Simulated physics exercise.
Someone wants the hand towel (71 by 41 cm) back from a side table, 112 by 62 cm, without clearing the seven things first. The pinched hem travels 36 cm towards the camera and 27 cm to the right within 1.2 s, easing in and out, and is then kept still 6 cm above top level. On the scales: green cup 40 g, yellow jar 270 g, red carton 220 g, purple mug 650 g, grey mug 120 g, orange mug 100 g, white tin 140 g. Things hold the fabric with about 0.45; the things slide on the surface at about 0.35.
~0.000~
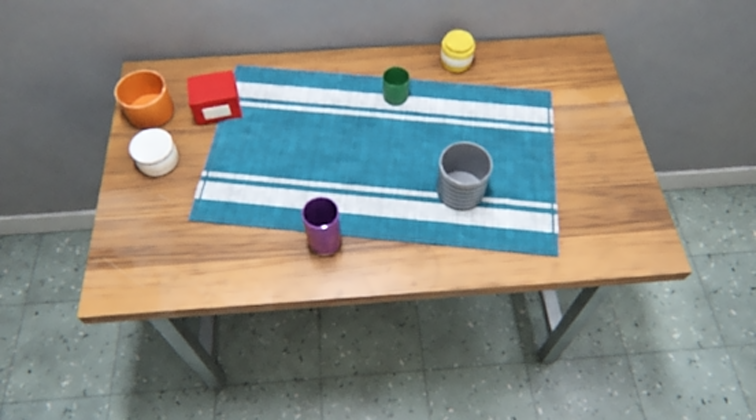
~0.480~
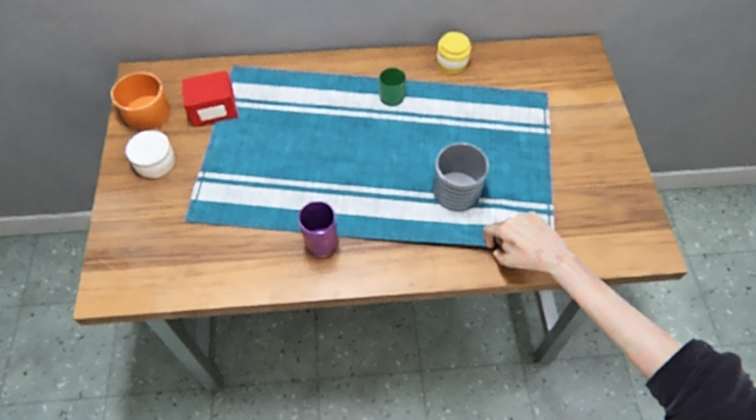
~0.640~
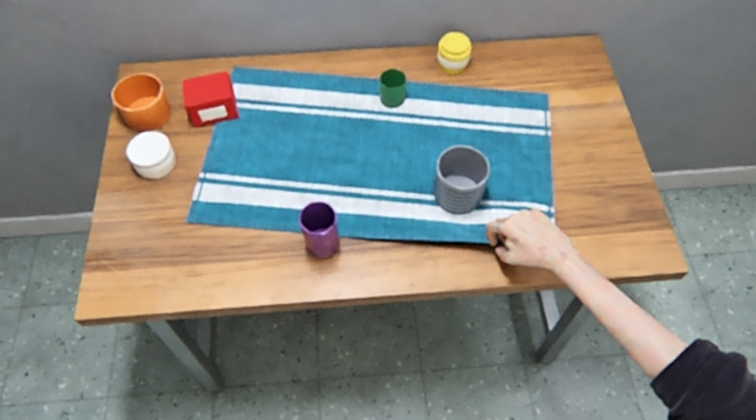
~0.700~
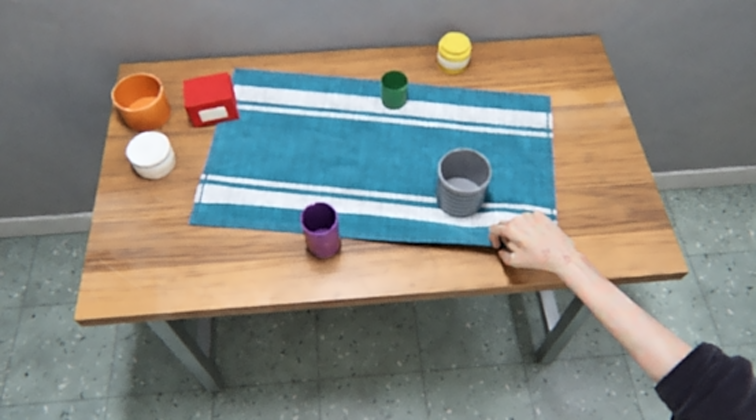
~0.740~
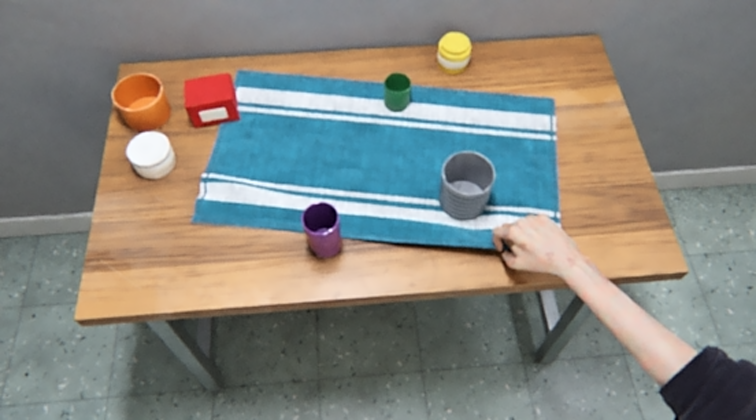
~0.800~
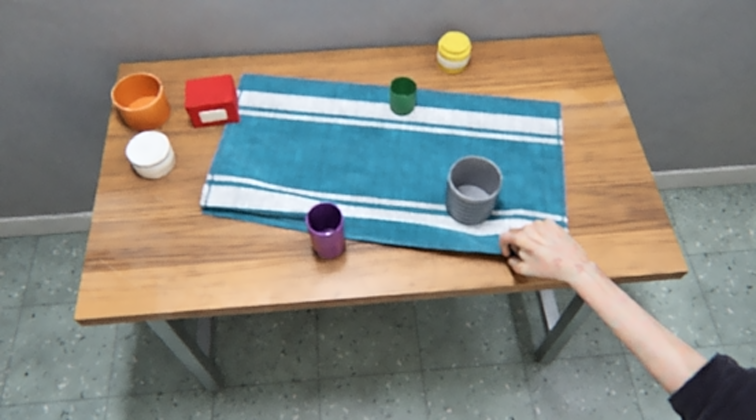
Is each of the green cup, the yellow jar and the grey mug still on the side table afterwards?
The green cup drops off, the yellow jar stays on, the grey mug falls off.
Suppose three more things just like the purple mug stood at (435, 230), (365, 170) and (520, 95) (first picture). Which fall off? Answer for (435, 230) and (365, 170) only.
In turn: Goes over, falls off.
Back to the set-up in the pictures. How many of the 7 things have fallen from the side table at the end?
I count 3.
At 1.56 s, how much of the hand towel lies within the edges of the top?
About 40 per cent.
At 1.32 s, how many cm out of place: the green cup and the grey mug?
Green cup 30 cm, grey mug 30 cm.
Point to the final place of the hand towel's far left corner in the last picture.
At about (565, 198).
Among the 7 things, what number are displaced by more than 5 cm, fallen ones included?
3 of them.
After 1.1 s, 95 % of the hand towel is still over the top; grey mug 16 cm off its start, green cup 16 cm off its start, purple mug on its side, 6 cm off its start.
After 1.3 s, 75 % of the hand towel is still over the top; grey mug 31 cm off its start, green cup 31 cm off its start, purple mug on its side, 12 cm off its start.
After 1.6 s, 40 % of the hand towel is still over the top; green cup 52 cm off its start at (592, 236), grey mug on its side, 42 cm off its start at (627, 344), purple mug on its side, 17 cm off its start at (388, 292).
After 1.8 s, 25 % of the hand towel is still over the top; green cup over the edge, grey mug over the edge, purple mug over the edge.
After 3.4 s, 20 % of the hand towel is still over the top; green cup over the edge, grey mug over the edge, yellow jar 0 cm off its start at (455, 42), purple mug over the edge.
